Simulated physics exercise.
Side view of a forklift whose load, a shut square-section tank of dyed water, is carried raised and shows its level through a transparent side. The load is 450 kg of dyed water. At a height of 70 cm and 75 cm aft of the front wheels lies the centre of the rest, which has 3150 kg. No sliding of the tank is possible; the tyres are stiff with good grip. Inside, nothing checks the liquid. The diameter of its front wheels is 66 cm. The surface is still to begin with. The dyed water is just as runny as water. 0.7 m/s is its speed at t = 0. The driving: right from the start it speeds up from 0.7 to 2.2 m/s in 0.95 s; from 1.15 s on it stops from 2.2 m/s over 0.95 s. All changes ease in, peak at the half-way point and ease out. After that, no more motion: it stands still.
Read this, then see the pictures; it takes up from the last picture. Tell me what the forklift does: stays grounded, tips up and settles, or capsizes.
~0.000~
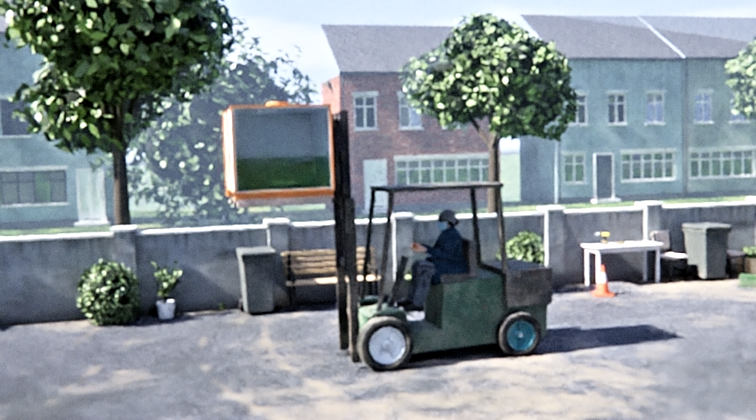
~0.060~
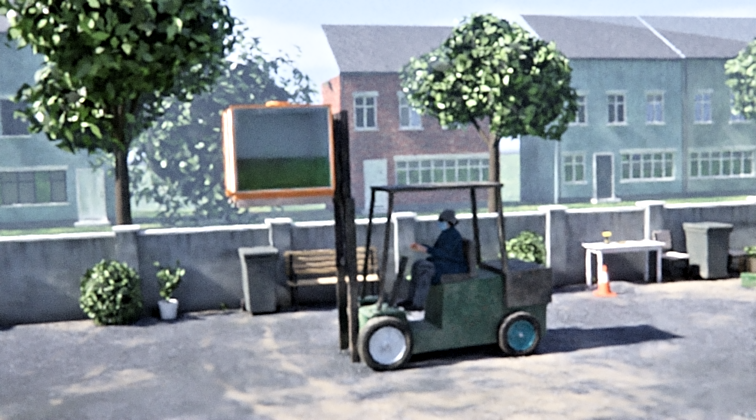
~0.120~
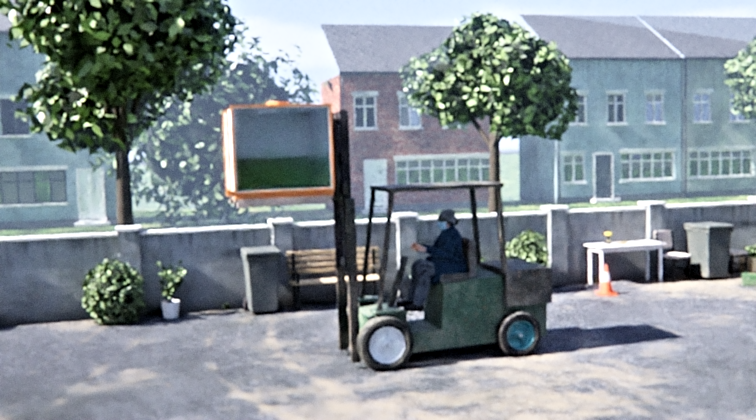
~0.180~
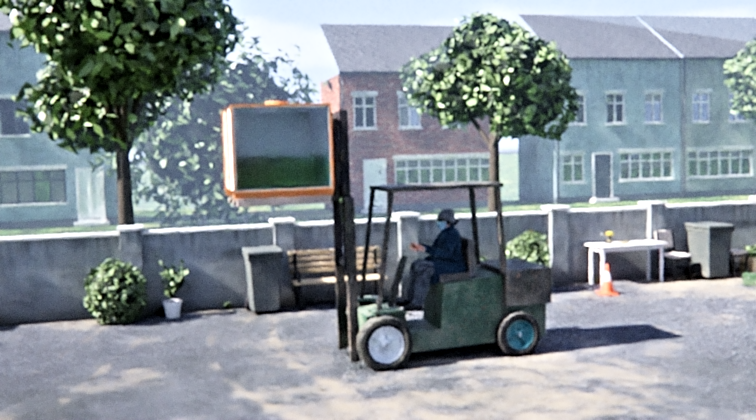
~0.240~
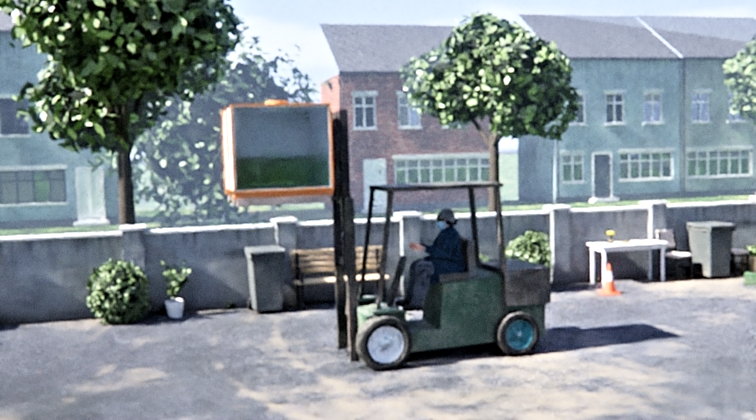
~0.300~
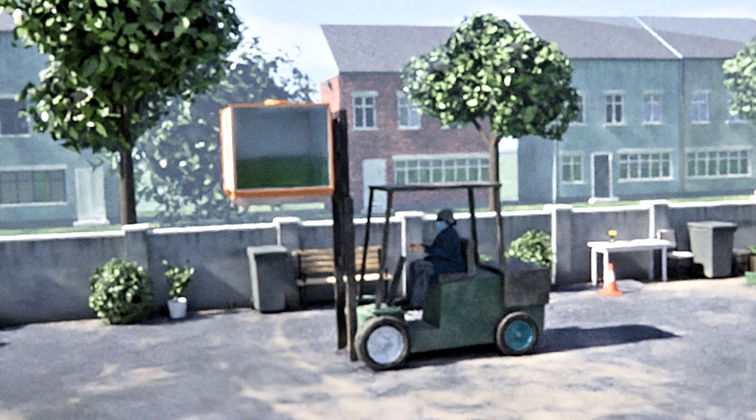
It stays grounded.
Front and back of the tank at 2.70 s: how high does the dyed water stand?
The front reads 24 cm and the back reads 48 cm.
Then, 1.55 s in, the lean is 1° nose down, wheels down; the liquid stands 61 cm on the front, 17 cm on the back.
Then, 2.70 s in, the lean is 0°, wheels down; the liquid stands 23 cm on the front, 47 cm on the back.
Then, 5.09 s in, no wheel has left the ground; at worst the lighter axle bore 6 per cent of the weight.
